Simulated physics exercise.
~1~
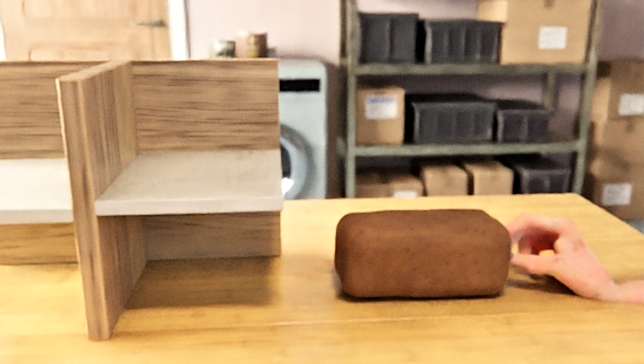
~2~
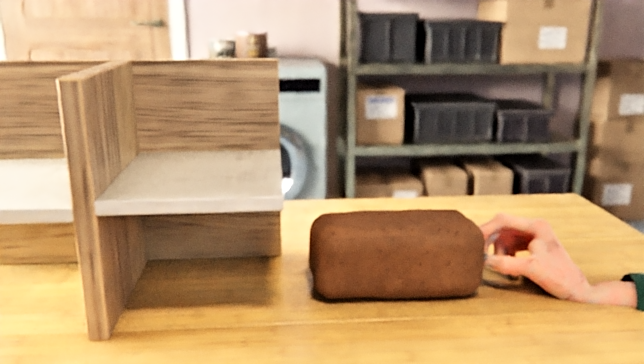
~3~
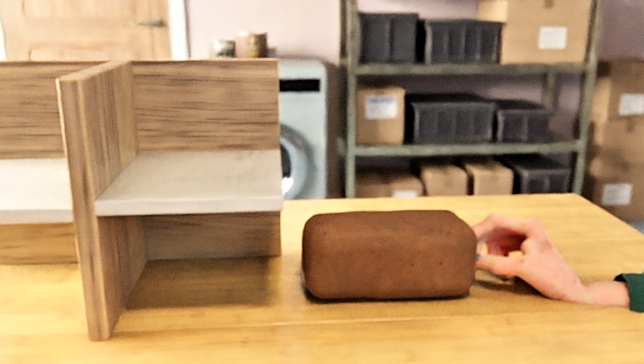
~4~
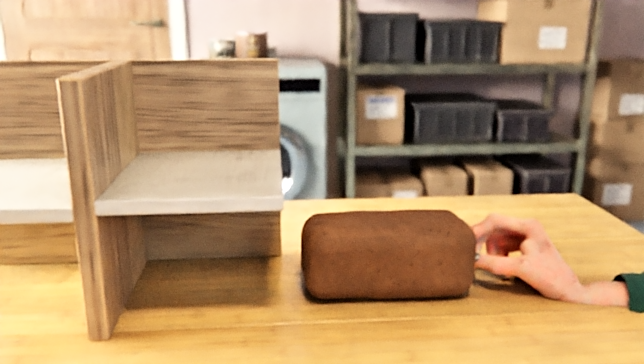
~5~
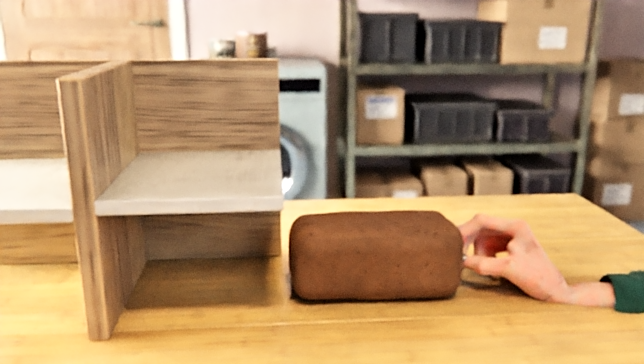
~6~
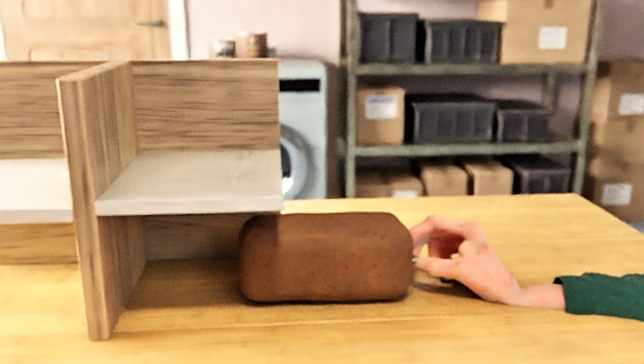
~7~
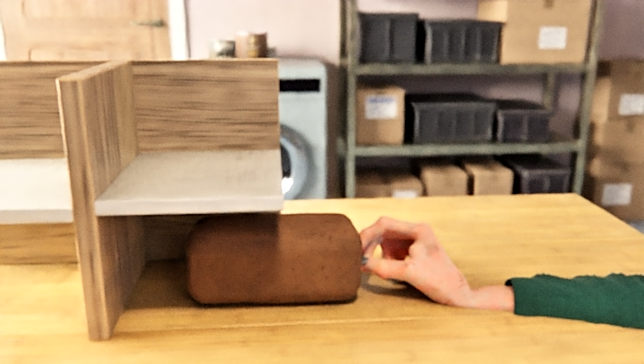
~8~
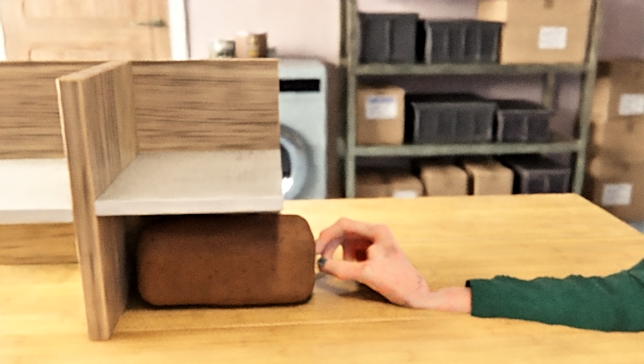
At first, a brown loaf sits on a wooden table to the right of a low shelf with a pale board, and a hand touches its right end. The hand pushes the loaf a little to the left, and it pauses briefly just short of the shelf. Then the push continues, and the loaf slides up to the opening. As a green sleeve comes further into view, the loaf moves steadily in beneath the board, clearing it. By the end, most of the loaf is under the shelf, its right end still sticking out by the fingers.
